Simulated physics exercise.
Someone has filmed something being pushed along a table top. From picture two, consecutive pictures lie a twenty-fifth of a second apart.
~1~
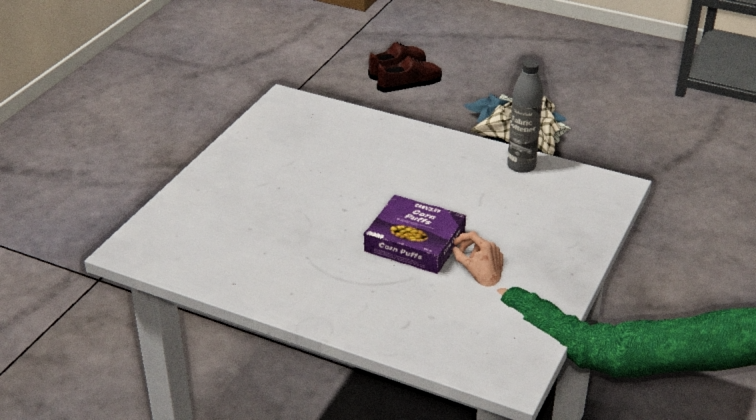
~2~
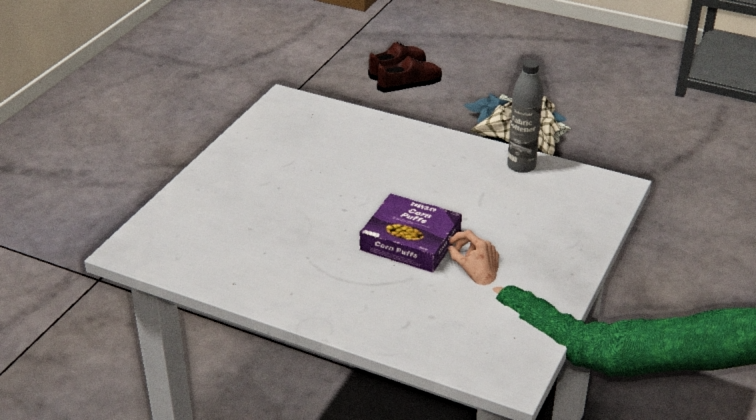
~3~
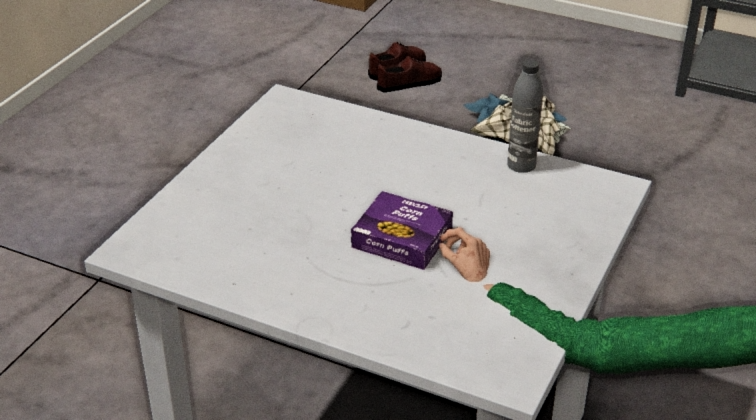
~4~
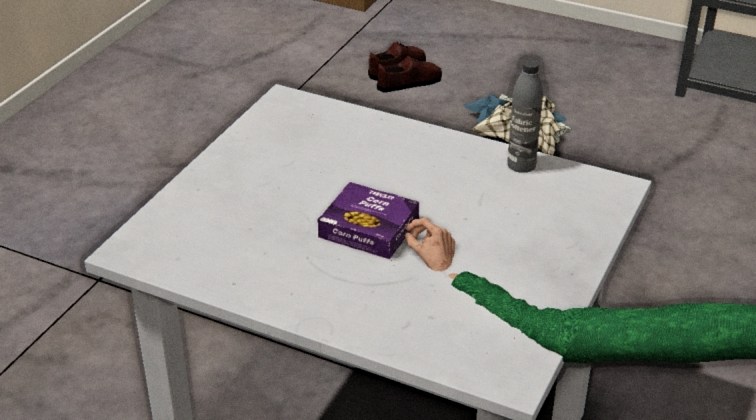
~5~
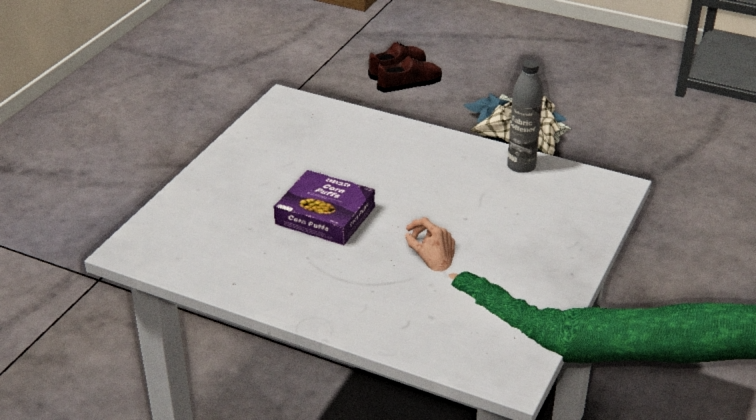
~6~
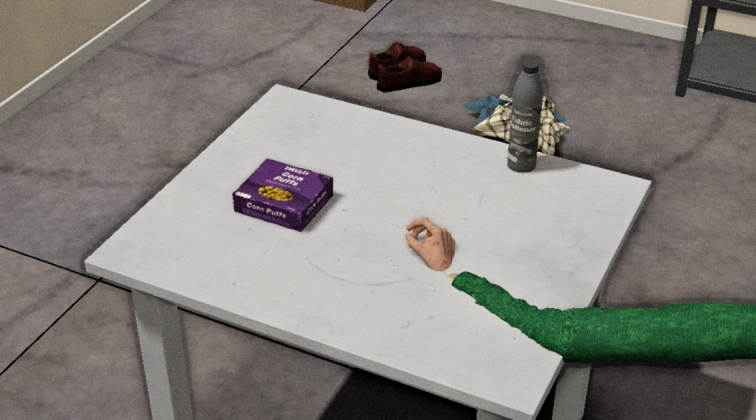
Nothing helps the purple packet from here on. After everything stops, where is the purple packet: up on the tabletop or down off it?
Beyond the rim.
Then, 0.30 s past the last view, purple packet now off the table.
Then, 0.50 s past the last view, things are still on the move.
Finally, off the table, purple packet.
